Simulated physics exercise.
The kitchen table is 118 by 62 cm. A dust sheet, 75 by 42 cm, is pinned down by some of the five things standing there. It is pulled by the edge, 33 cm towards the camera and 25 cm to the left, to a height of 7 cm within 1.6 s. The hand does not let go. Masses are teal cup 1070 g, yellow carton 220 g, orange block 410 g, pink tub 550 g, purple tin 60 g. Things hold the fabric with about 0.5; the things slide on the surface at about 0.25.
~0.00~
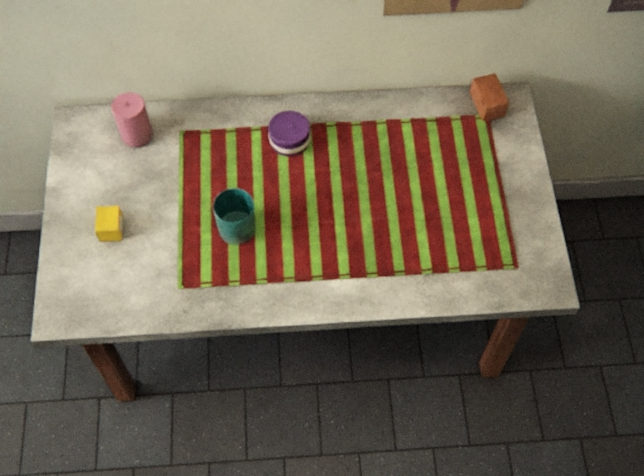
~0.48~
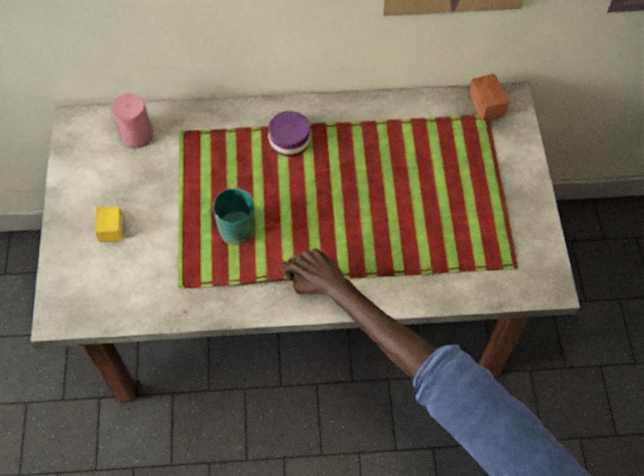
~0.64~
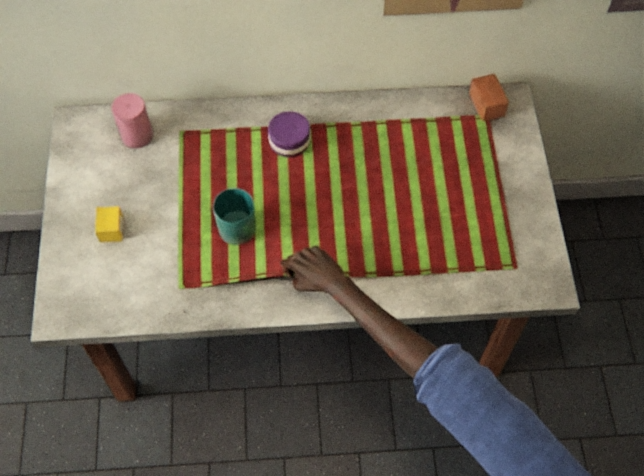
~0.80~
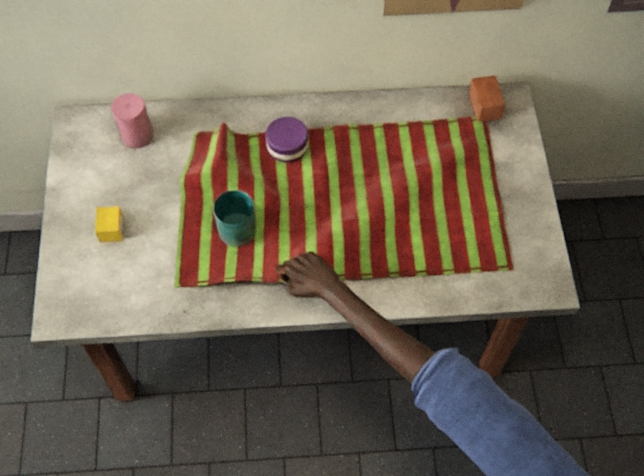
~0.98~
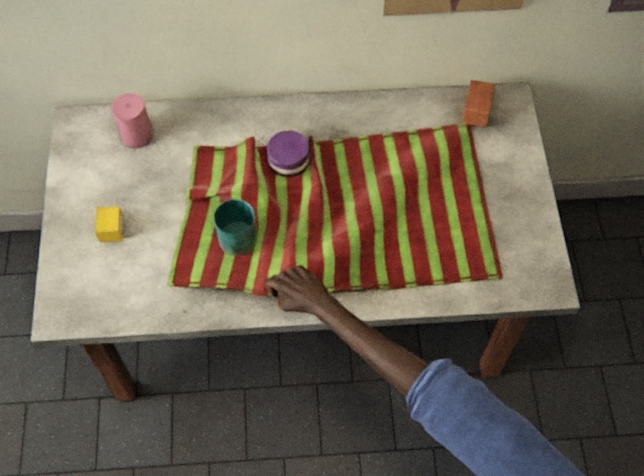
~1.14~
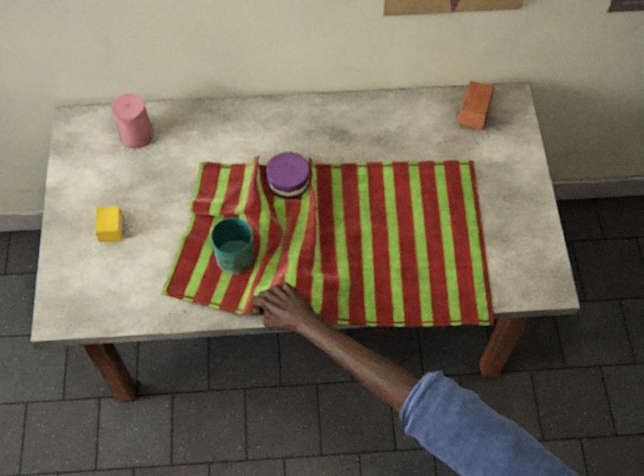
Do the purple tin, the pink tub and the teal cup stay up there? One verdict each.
The purple tin falls off, the pink tub stays on, the teal cup drops off.
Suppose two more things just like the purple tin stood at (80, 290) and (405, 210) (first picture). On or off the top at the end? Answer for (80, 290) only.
There: Remains.
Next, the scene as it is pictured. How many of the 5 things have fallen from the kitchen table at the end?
I count 2.
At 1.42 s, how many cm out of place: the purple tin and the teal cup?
Purple tin 25 cm, teal cup 15 cm.
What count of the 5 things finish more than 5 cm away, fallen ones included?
I count 2.
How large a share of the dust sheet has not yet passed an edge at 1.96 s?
About 0 per cent.
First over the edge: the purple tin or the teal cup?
The teal one.
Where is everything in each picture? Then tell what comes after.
Purple tin (289, 127); pink tub (128, 105); teal cup (233, 205); dust sheet corners (178, 288) (180, 131) (518, 268), in the first picture.
Dust sheet corners (179, 289) (180, 131); grip (292, 278), in the second picture.
Dust sheet corners (179, 289) (180, 131); grip (292, 276), in the third picture.
Purple tin (287, 133); orange block (489, 91); teal cup (234, 207); dust sheet corners (175, 287) (194, 133); grip (287, 281), in the fourth picture.
Purple tin (288, 147); orange block (480, 96); teal cup (234, 217); dust sheet corners (168, 285) (194, 146); grip (276, 295), in the fifth picture.
Purple tin (288, 169); pink tub (128, 106); teal cup (232, 235); dust sheet corners (161, 294) (201, 162) (473, 161) (493, 325); grip (263, 312), in the sixth picture.
At 1.4 s, 70 % of the dust sheet is still over the top; purple tin 24 cm off its start, teal cup 16 cm off its start, orange block 4 cm off its start.
At 1.7 s, 35 % of the dust sheet is still over the top; purple tin 35 cm off its start, teal cup 27 cm off its start, orange block 4 cm off its start.
At 2.0 s, 0 % of the dust sheet is still over the top; purple tin 50 cm off its start at (264, 322), teal cup over the edge, orange block 4 cm off its start at (478, 98).
At 2.2 s, 0 % of the dust sheet is still over the top; purple tin over the edge, teal cup over the edge, orange block 4 cm off its start.
At 3.8 s, 0 % of the dust sheet is still over the top; purple tin over the edge, teal cup over the edge, pink tub 0 cm off its start at (128, 106), orange block 4 cm off its start at (478, 98).
